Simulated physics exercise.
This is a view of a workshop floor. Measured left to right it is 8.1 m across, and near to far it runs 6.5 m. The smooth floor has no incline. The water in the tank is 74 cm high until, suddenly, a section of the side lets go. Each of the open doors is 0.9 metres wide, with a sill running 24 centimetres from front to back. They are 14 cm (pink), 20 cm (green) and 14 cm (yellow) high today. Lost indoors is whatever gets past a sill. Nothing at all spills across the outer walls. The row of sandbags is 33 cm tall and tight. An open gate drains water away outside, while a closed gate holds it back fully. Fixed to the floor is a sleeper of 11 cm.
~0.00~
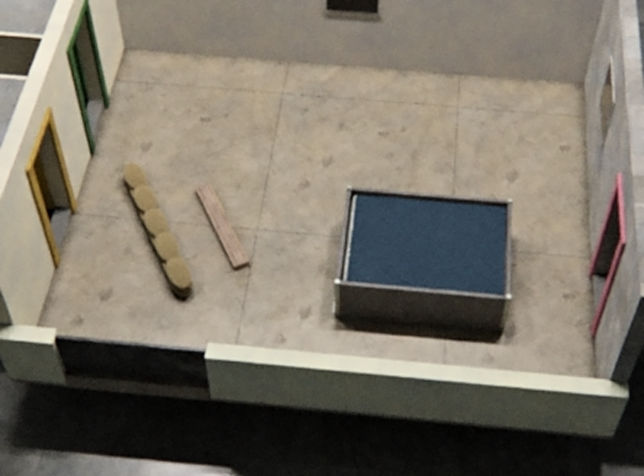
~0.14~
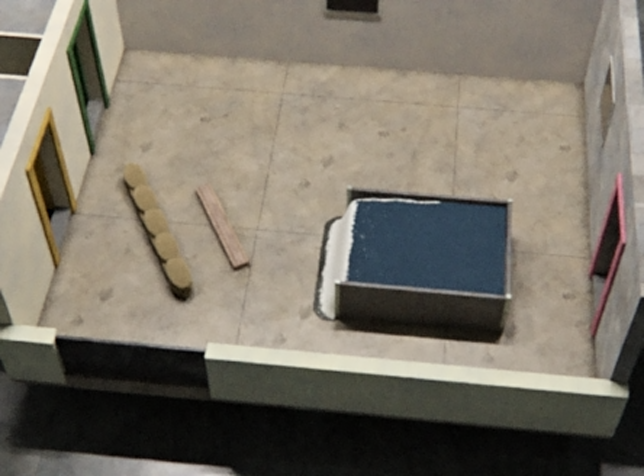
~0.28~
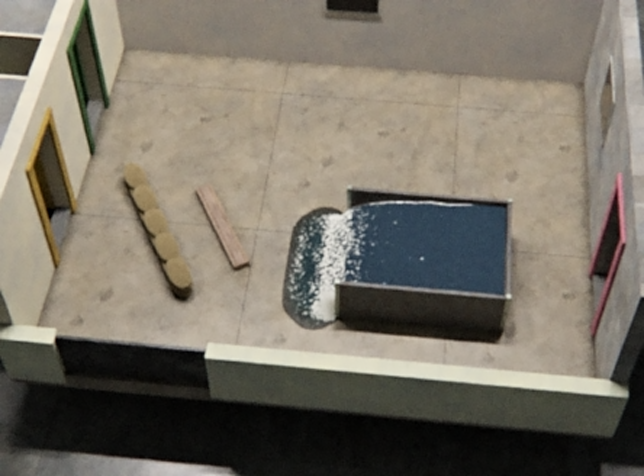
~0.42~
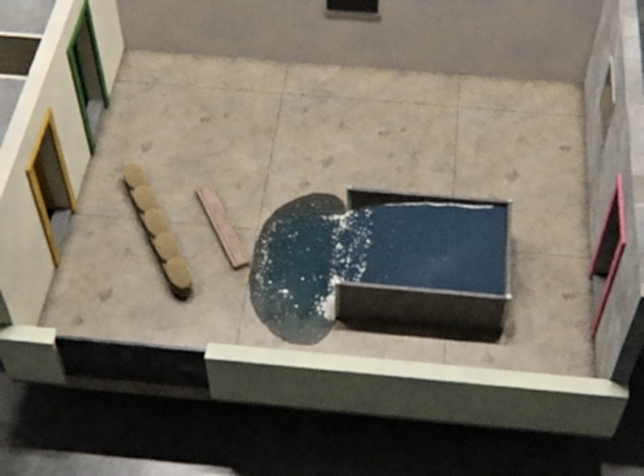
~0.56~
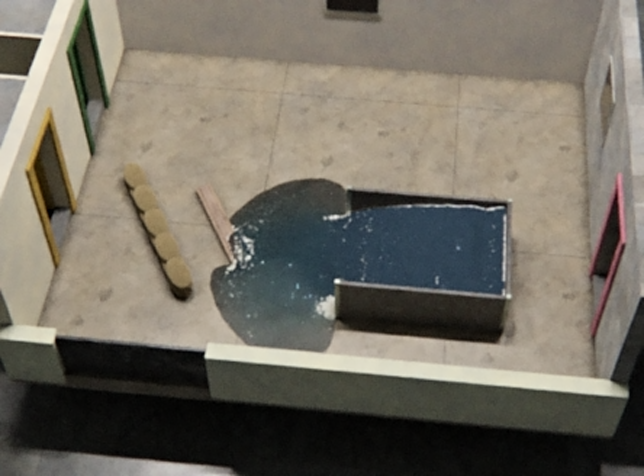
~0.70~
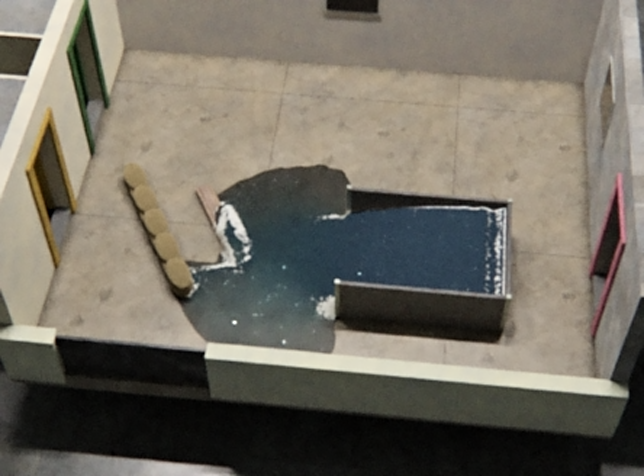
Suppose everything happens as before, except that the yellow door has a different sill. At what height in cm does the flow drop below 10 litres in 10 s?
7.5 cm.
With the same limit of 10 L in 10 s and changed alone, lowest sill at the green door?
For the green door, about 16 cm.
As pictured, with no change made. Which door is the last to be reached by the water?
Pink.
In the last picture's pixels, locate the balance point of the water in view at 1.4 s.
Centre of the water: Approx. (348, 267) px.
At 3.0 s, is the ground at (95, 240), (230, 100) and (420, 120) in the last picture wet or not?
Spot one awash, spot two awash, spot three bone dry.
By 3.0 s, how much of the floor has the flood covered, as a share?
Approximately 40 % of the floor.
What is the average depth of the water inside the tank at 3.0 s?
Some 18 cm.
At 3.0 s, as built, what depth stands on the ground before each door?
Depth at pink 0 cm, at green 14 cm, at yellow 6 cm.
After 1.4 s water covers 25 % of the floor, deepest (42 cm) near (194, 289); it has not reached the yellow door.
After 3.0 s water covers 40 % of the floor, deepest (42 cm) near (123, 55); 6 cm at the yellow door, 0 litres in over its 14 cm sill.
After 10.0 s water covers 95 % of the floor, deepest (13 cm) near (565, 127); 7 cm at the yellow door, 0 litres in over its 14 cm sill.
At the yellow door as built, the water arrived by 2.8 s and peaked near 10 cm at 8.4 s.
Run again over the same 10 s with other heights there, 19 litres in over 6 cm, 2 litres over 9.5 cm. The limit of 10 litres is kept from about 7.5 cm up.
